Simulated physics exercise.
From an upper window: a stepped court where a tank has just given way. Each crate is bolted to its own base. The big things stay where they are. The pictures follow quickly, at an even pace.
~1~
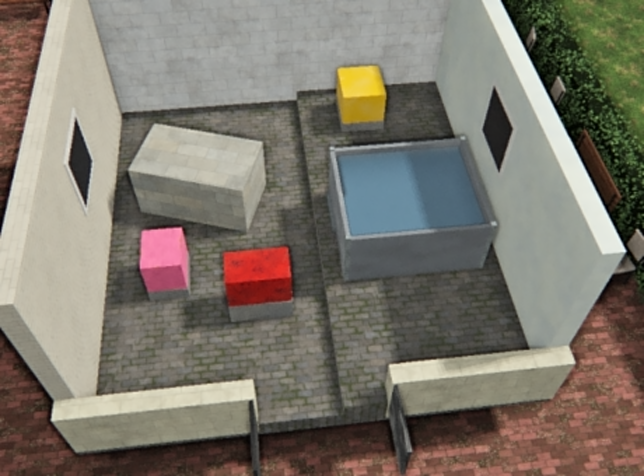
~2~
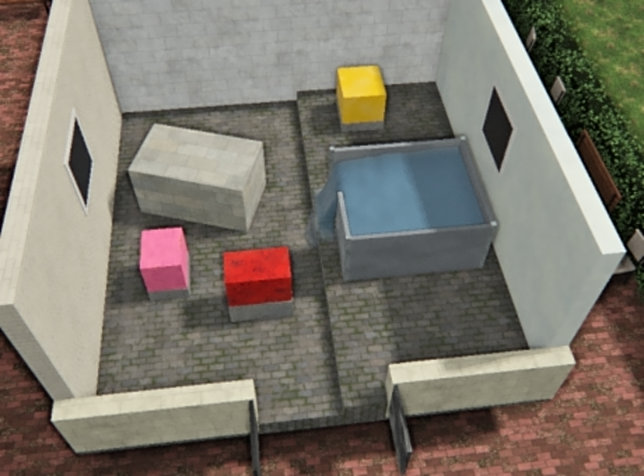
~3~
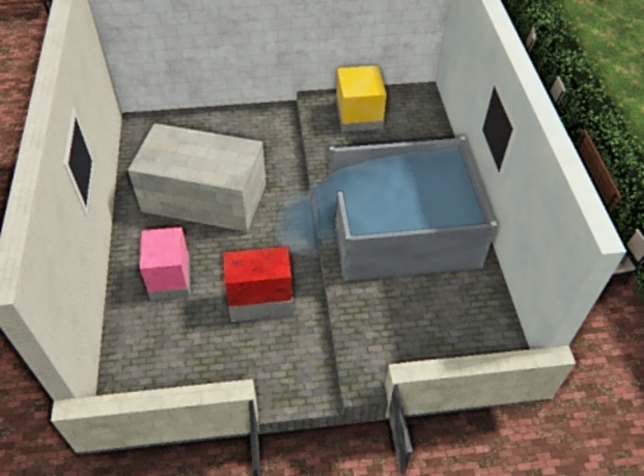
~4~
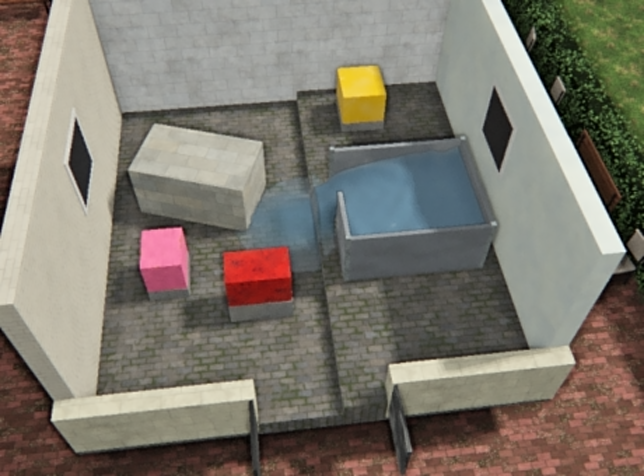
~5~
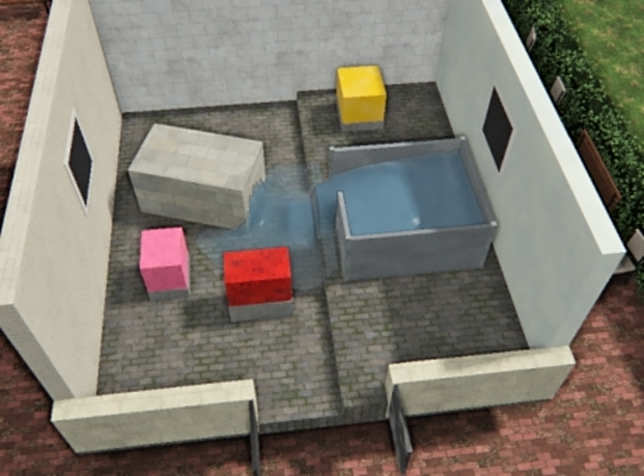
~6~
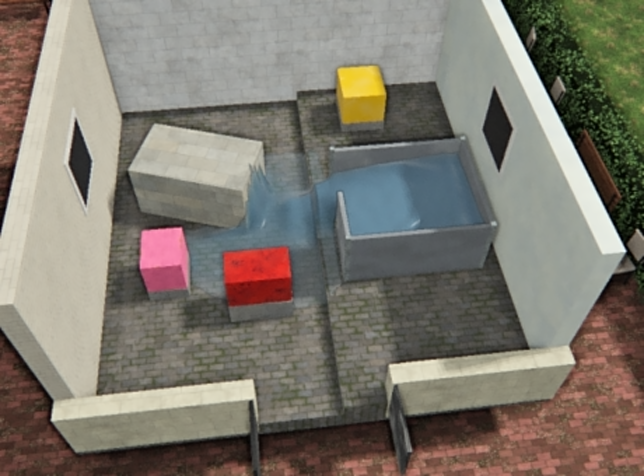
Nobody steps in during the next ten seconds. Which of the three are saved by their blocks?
In the end: The pink crate is soaked; the yellow crate keeps dry; the red crate keeps dry.
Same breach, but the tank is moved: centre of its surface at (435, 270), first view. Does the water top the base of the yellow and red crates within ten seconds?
My reading: Yellow is spared, red is soaked.
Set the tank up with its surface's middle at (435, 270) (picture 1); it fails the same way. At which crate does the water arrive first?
It is the red crate.
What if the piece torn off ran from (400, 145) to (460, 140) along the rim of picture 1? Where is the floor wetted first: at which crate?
The yellow one.
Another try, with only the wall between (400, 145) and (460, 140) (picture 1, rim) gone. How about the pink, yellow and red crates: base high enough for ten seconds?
My reading: The pink crate is safe; the yellow crate gets wet; the red crate escapes it.
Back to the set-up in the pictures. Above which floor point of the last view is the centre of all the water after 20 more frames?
Around (272, 233).
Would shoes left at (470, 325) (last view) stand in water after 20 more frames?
Answer: Free of water.
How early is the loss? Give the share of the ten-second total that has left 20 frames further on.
Close to 5 %.
A moment on, water covers 30 % of the floor; the pink crate water round its plinth, the yellow crate not reached, the red crate water round its plinth.
Next, water covers 50 % of the floor; the pink crate water round its plinth, the yellow crate not reached, the red crate water round its plinth.
Then, water covers 60 % of the floor; the pink crate water round its plinth, the yellow crate water round its plinth, the red crate water round its plinth.
Later, water covers 60 % of the floor; the pink crate water round its plinth, the yellow crate water round its plinth, the red crate water round its plinth.
In the end, water covers 60 % of the floor; the pink crate was topped, the yellow crate stayed above the water, the red crate stayed above the water.
